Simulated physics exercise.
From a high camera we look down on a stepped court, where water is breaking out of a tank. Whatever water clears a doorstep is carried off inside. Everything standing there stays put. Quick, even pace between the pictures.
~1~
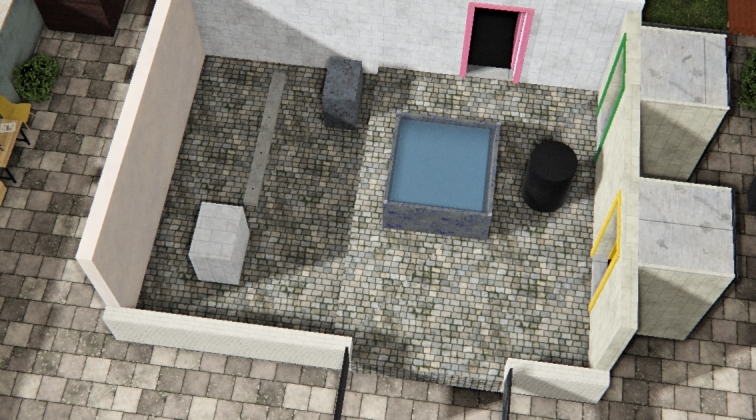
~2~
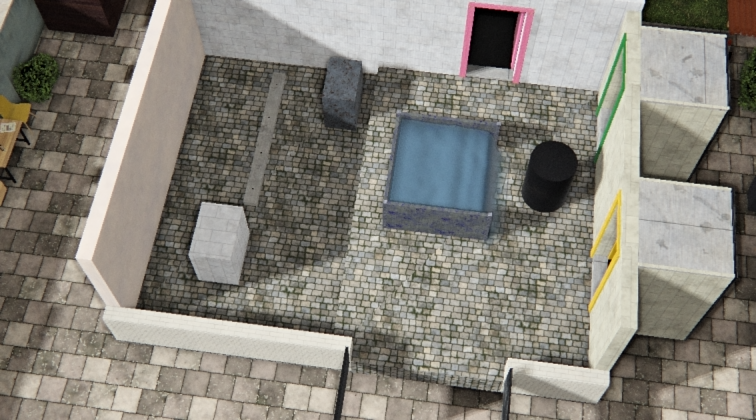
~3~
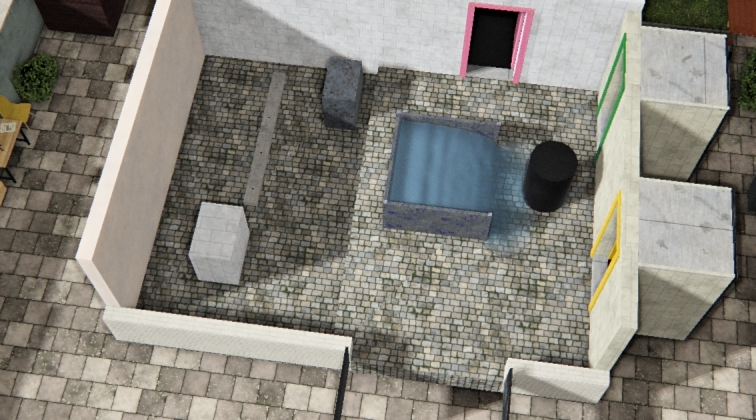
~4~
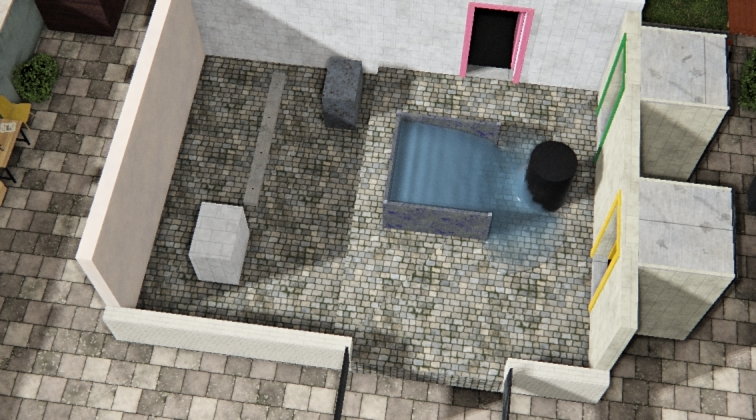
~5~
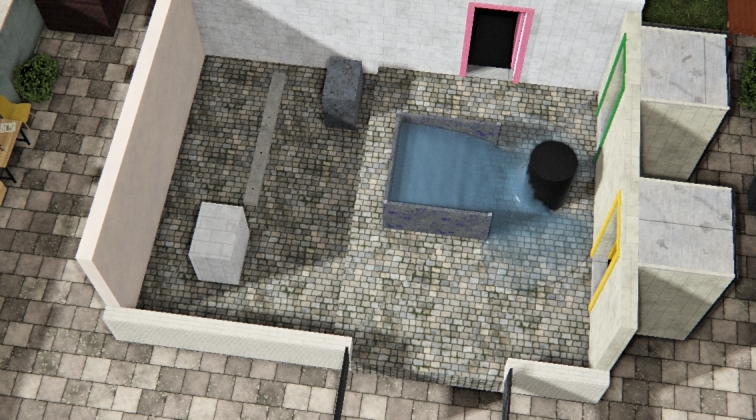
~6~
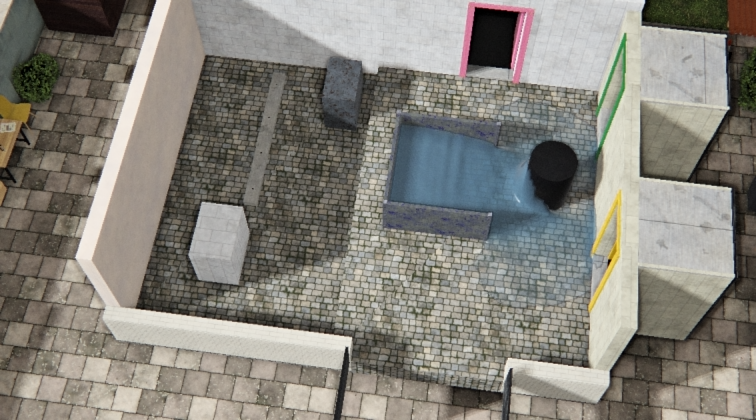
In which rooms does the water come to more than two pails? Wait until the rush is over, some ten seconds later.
In order: The pink door will be deluged; the yellow door will be deluged; the green door will not go over two buckets.
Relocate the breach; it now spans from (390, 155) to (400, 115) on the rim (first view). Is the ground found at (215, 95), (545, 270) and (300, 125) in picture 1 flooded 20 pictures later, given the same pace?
Respectively: Drenched, parched and drenched.
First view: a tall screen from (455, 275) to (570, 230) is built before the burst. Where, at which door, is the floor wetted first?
Answer: The green door.
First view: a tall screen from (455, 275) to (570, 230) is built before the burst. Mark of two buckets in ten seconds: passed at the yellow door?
On my reading, the yellow door stays short.
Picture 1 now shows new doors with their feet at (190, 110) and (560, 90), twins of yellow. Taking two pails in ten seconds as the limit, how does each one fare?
Going through them as given, the first one remains within the limit and the second one tops the limit.
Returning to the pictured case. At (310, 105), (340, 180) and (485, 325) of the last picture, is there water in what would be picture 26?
Result, in order: Unflooded / unflooded / waterlogged.
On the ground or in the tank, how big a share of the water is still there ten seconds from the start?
Some 78 per cent.
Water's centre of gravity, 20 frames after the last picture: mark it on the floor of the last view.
My pick is pixel (500, 201).
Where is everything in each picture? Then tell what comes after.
The first picture shows still water in the water tank at (443, 165).
In the second picture, water pours out at (489, 187) and has run to a hidden place.
In the third picture, water pours out at (489, 187) and has run to (508, 251).
In the fourth picture, water pours out at (489, 188) and has run to (539, 261).
In the fifth picture, water pours out at (489, 188) and has run to (592, 243).
In the sixth picture, the front is at (591, 283), out from the gap at (489, 188).
A moment on, water covers 20 % of the floor; the pink door not reached, the yellow door over two buckets in, the green door wet at the sill, nothing in.
Next, water covers 25 % of the floor; the pink door wet at the sill, nothing in, the yellow door far over two buckets in, the green door under two buckets in.
Then, water covers 50 % of the floor; the pink door over two buckets in, the yellow door far over two buckets in, the green door under two buckets in.
Later, water covers 80 % of the floor; the pink door over two buckets in, the yellow door far over two buckets in, the green door under two buckets in.
In the end, water covers 95 % of the floor; the pink door over two buckets in, the yellow door far over two buckets in, the green door under two buckets in.
